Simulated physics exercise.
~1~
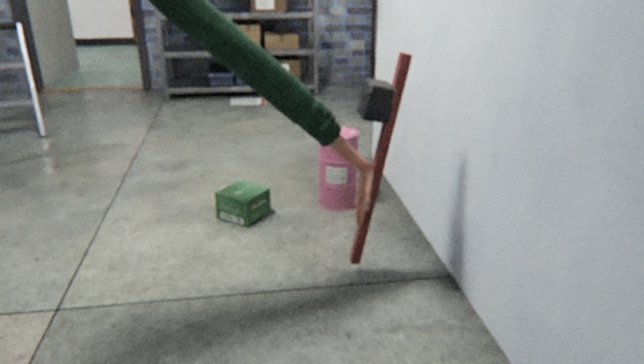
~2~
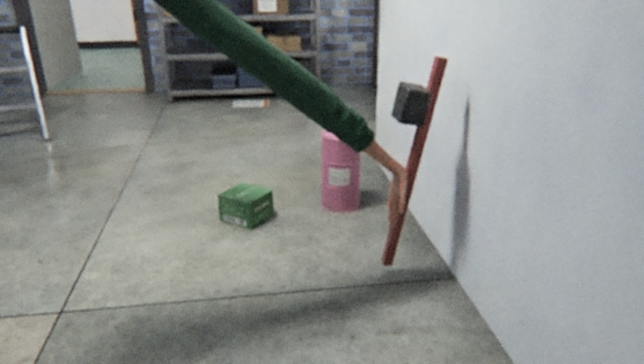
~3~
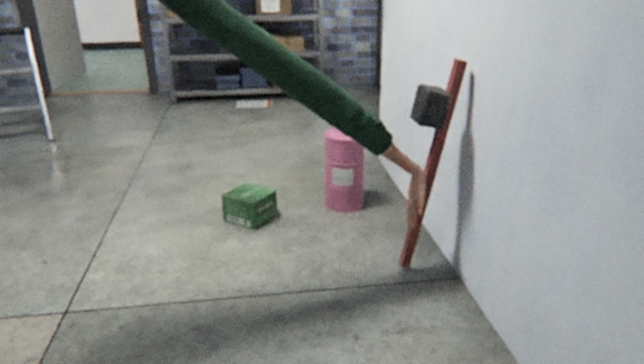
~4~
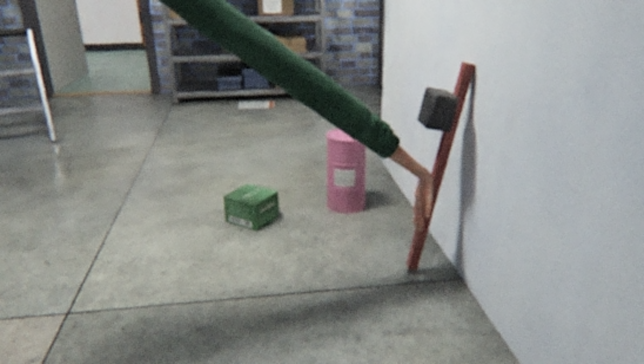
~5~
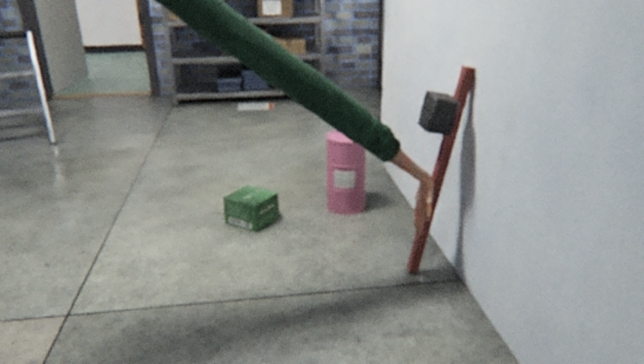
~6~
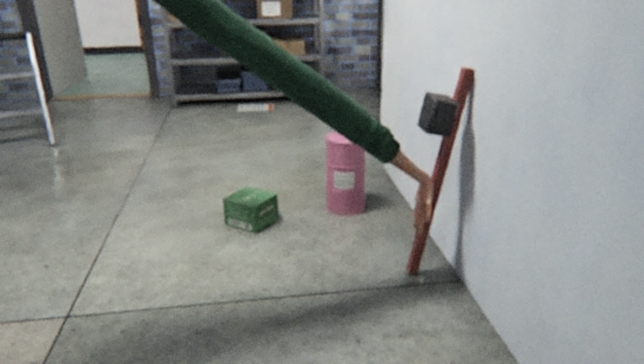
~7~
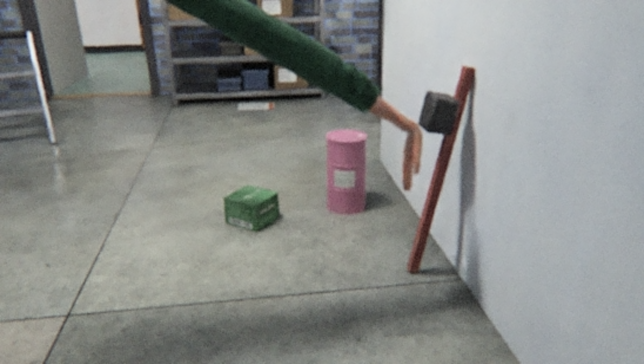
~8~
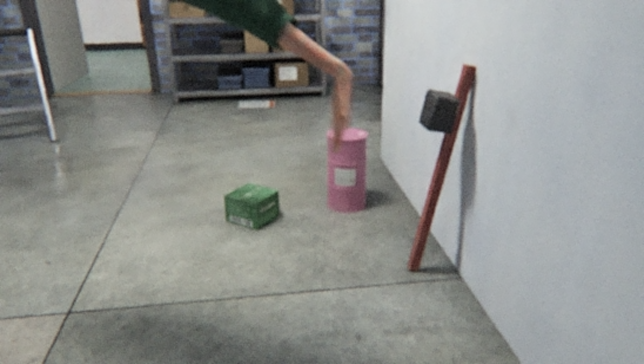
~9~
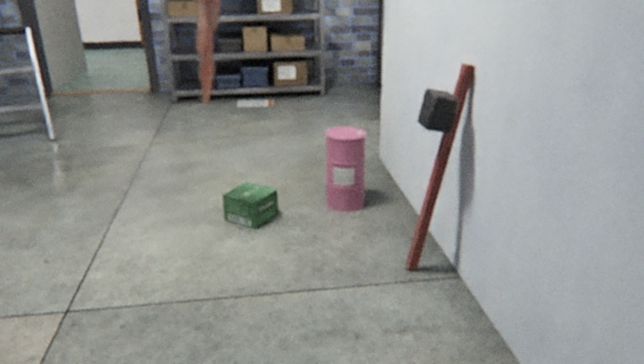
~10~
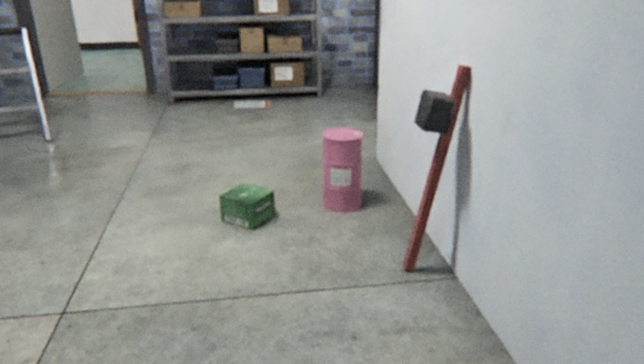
The clip opens on a concrete floor with a green box, a pink canister and shelves behind them, while an arm in a green sleeve holds a red pole with a dark block attached near its top. The arm carries the pole to the right, toward the pale wall, and sets it leaning there. The hand stays on it briefly, then lets go and draws back to the left, passing in front of the canister before leaving the view. The pole remains propped against the wall, with the box and canister still in their places.
